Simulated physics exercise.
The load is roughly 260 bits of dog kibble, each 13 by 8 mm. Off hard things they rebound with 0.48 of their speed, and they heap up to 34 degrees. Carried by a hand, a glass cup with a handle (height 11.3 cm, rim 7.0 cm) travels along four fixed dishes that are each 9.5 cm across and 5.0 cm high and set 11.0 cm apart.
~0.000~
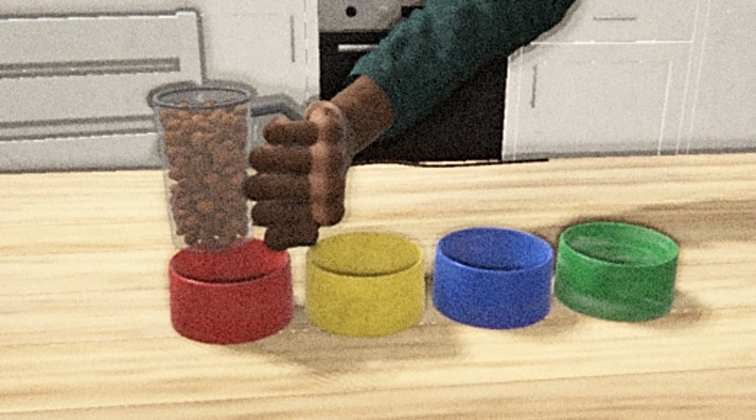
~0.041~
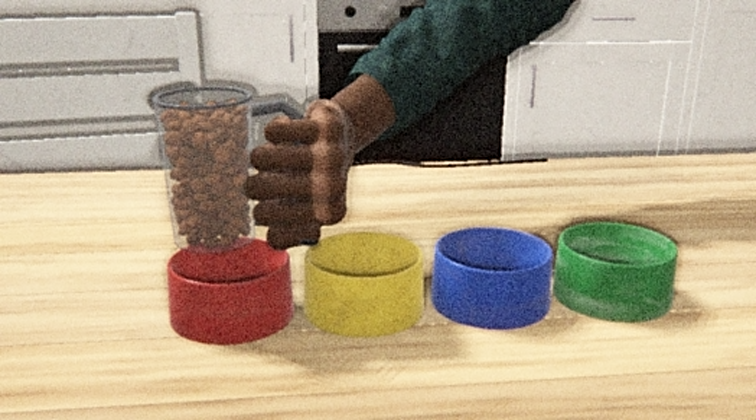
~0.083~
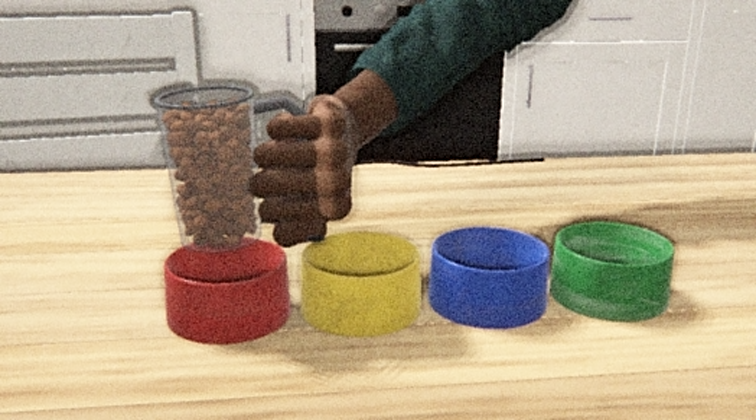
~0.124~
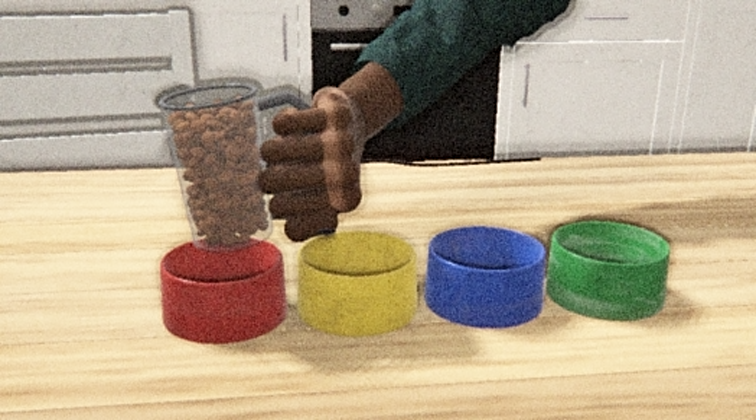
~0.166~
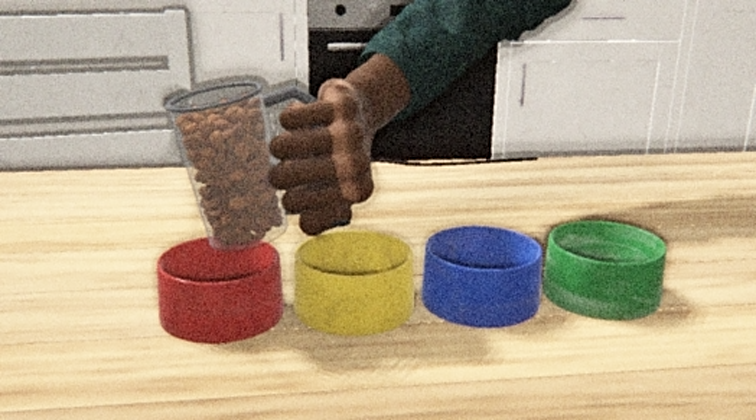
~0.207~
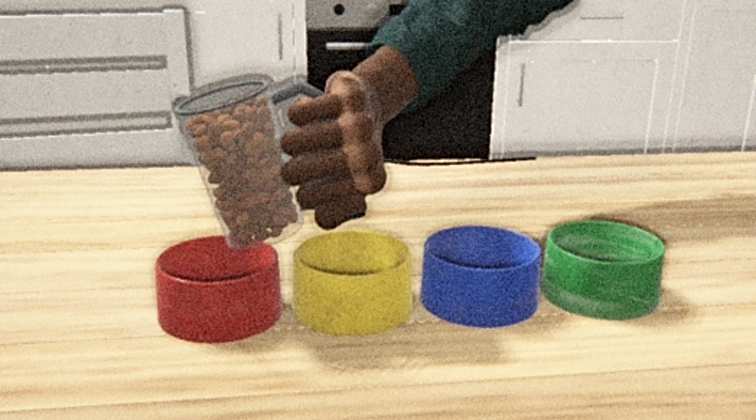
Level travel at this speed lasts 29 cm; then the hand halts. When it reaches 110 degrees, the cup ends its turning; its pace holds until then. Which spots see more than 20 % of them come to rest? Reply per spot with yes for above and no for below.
Red dish: No, below. Blue dish: Yes, above. Green dish: No, below. Yellow dish: No, below. Counter: No, below.
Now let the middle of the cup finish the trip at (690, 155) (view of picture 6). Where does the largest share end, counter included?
Result: Biggest portion at green.
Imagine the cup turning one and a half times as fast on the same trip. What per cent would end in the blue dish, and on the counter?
In that case blue 60; counter 10.
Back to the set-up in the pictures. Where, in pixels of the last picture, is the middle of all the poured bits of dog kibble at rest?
(477, 272) or so.
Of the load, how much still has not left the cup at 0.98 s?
Roughly 95 per cent, I'd say.
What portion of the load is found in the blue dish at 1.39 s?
Around 25 in a hundred by then.
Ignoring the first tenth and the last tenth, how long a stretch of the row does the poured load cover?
About 6 cm.
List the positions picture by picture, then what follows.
In the first picture, cup at (208, 170), tilt 0 degrees, lip at (155, 98), moved 0.0 cm; middle of the pieces at (207, 175); red dish at (230, 260); yellow dish at (365, 254); blue dish at (494, 249); green dish at (619, 244).
In the second picture, cup at (209, 170), tilt 1 degrees, lip at (156, 99), moved 0.2 cm; middle of the pieces at (208, 175).
In the third picture, cup at (214, 169), tilt 3 degrees, lip at (157, 100), moved 0.7 cm; middle of the pieces at (212, 174).
In the fourth picture, cup at (222, 168), tilt 6 degrees, lip at (162, 102), moved 1.6 cm; middle of the pieces at (221, 174).
In the fifth picture, cup at (232, 167), tilt 10 degrees, lip at (168, 106), moved 2.7 cm; middle of the pieces at (232, 173).
In the sixth picture, cup at (245, 166), tilt 14 degrees, lip at (177, 109), moved 3.8 cm; middle of the pieces at (244, 172); red dish at (218, 258); yellow dish at (353, 253); blue dish at (482, 247); green dish at (605, 242). Its pace works out near 100 degrees a second; the hand travels 26 cm a second.
After 0.67 s, tilt 60 degrees; cup holds 100 %.
Then, at 0.98 s, tilt 91 degrees; cup holds 95 %, yellow 5 %.
Then, at 1.39 s, tilt 110 degrees; cup holds 70 %, blue 25 %, yellow 5 %.
By 3.4 s all is still; red 0 %, blue 85 %, green 0 %, yellow 5 %, counter 0 %, cup 10 %.
